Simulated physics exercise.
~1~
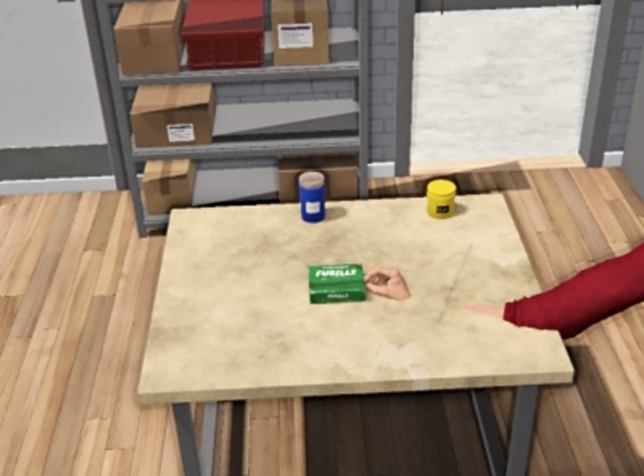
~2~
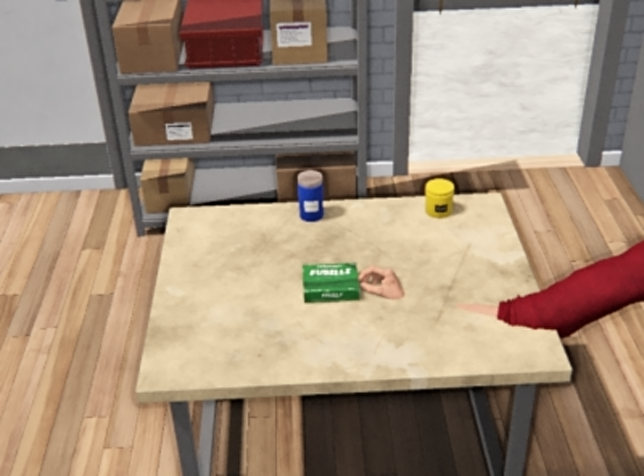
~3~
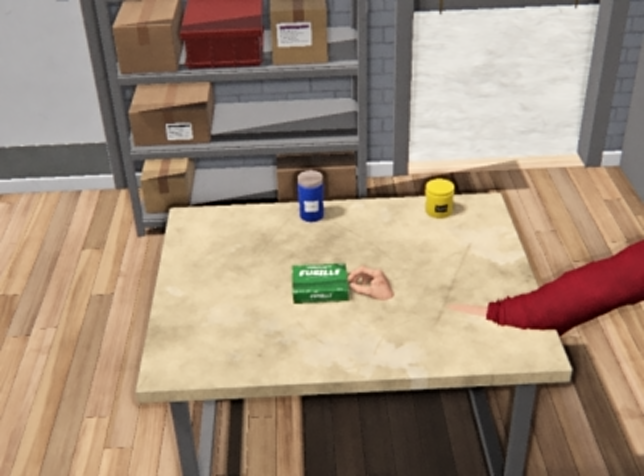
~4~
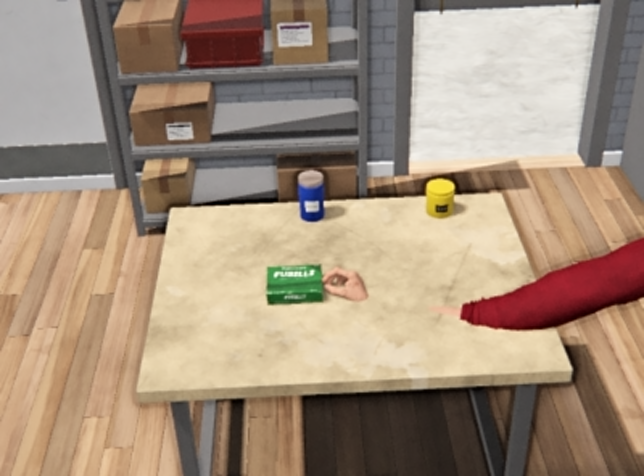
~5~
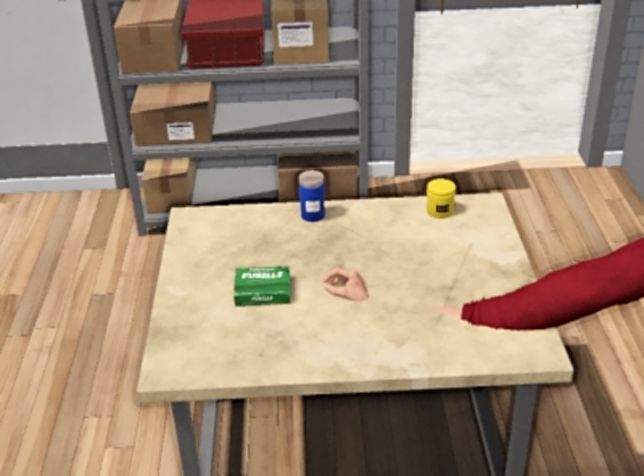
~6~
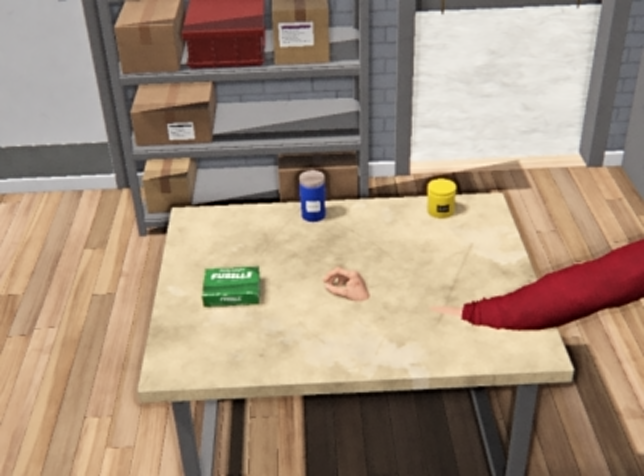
Green packet sliding left across a table, pushed by a hand that then stays still while the packet slides farther away.
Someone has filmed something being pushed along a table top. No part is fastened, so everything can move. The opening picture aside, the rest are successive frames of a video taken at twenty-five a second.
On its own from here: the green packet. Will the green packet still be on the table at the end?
It goes past the rim, as far as I can tell.
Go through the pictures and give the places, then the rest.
Under the hand; green packet (337, 284), in the first picture.
Under the hand; green packet (331, 283), in the second picture.
Under the hand; green packet (320, 283), in the third picture.
Green packet (295, 285), in the fourth picture.
Green packet (262, 286) slid a little, in the fifth picture.
Green packet (232, 286) slid about its own width, in the sixth picture.
Then, 0.10 s after the last picture, green packet slid well along near (158, 291).
Then, 0.30 s after the last picture, green packet now off the table.
Then, 0.40 s after the last picture, things are still on the move.
Then, 0.50 s after the last picture, as before.
By the end, off the table, green packet.
